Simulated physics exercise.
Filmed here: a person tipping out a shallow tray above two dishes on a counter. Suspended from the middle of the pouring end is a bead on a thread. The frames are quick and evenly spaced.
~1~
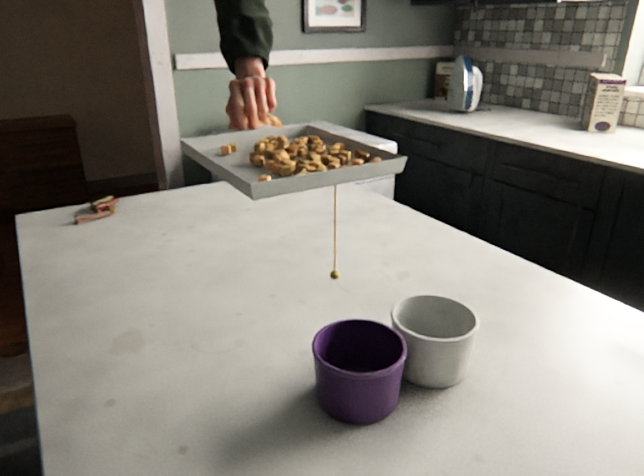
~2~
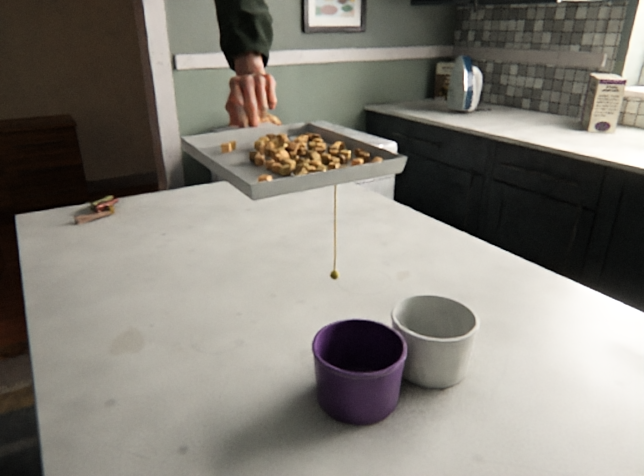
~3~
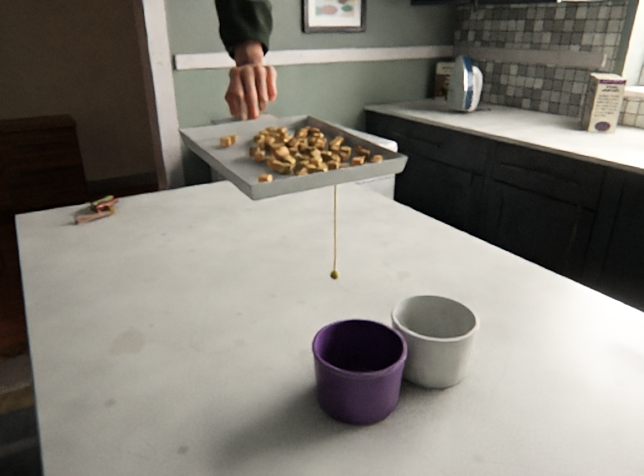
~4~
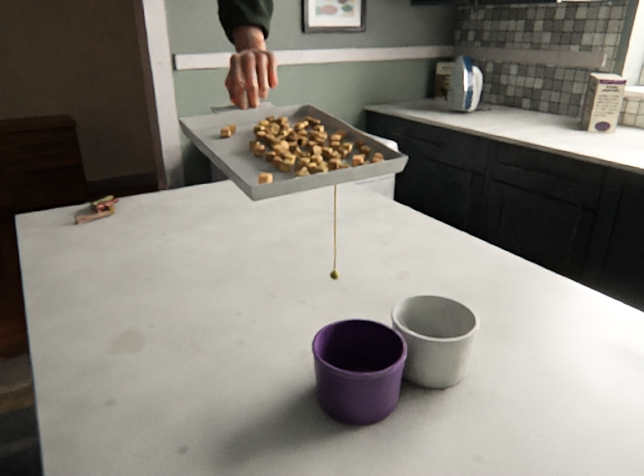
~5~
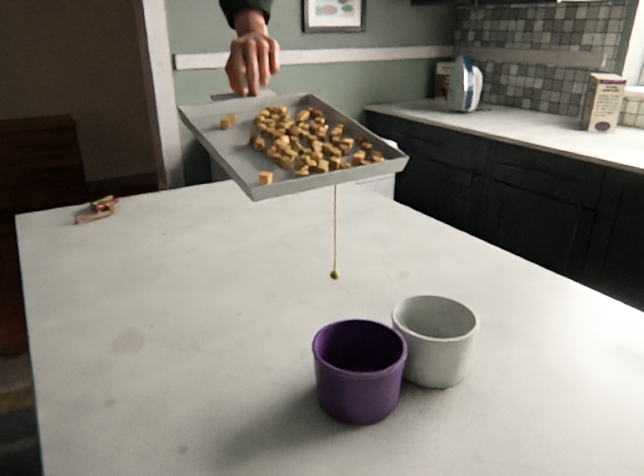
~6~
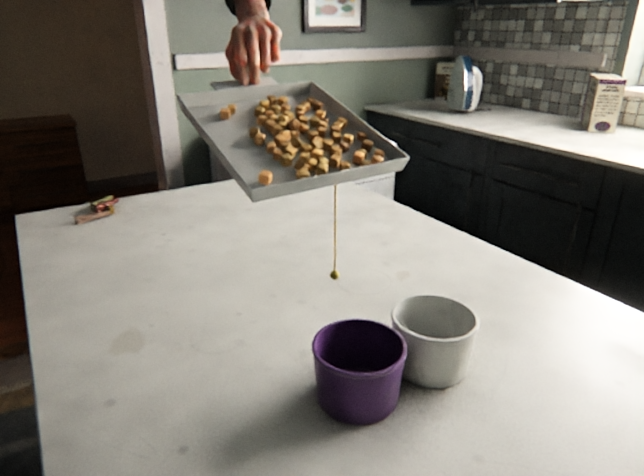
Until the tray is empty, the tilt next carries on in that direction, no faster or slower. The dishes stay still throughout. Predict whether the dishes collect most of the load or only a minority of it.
Honestly, the catch comes out below half of the load.
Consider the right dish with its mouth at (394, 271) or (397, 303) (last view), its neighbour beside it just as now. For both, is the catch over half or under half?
Try 1: A minority of it. Try 2: A majority of it.
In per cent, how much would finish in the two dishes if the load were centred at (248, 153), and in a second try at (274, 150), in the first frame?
First case: Around 20 %; second case: Around 20 %.
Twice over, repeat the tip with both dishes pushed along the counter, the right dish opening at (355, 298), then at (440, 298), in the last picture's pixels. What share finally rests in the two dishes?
Roughly 50 per cent, and 60 per cent.
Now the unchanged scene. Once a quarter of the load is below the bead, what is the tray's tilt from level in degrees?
Approx. reading: About 105°.
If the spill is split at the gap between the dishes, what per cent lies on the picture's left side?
90 in a hundred, roughly.
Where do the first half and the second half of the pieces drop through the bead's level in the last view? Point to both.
I'd put it at roughly (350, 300), and after that at roughly (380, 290).
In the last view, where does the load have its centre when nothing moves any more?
Roughly at (369, 360).
Soon after the last picture, tray tipped steeply; all on the tray.
A little later, tray tipped right over; most on the tray; a small part in the right dish; a small part outside both; a stray few in the air.
Later still, tray tipped past a quarter turn; a small part in the left dish; about a quarter in the right dish; about two thirds outside both.
By the end, tray tipped past a quarter turn; a small part in the left dish; about a quarter in the right dish; about two thirds outside both.
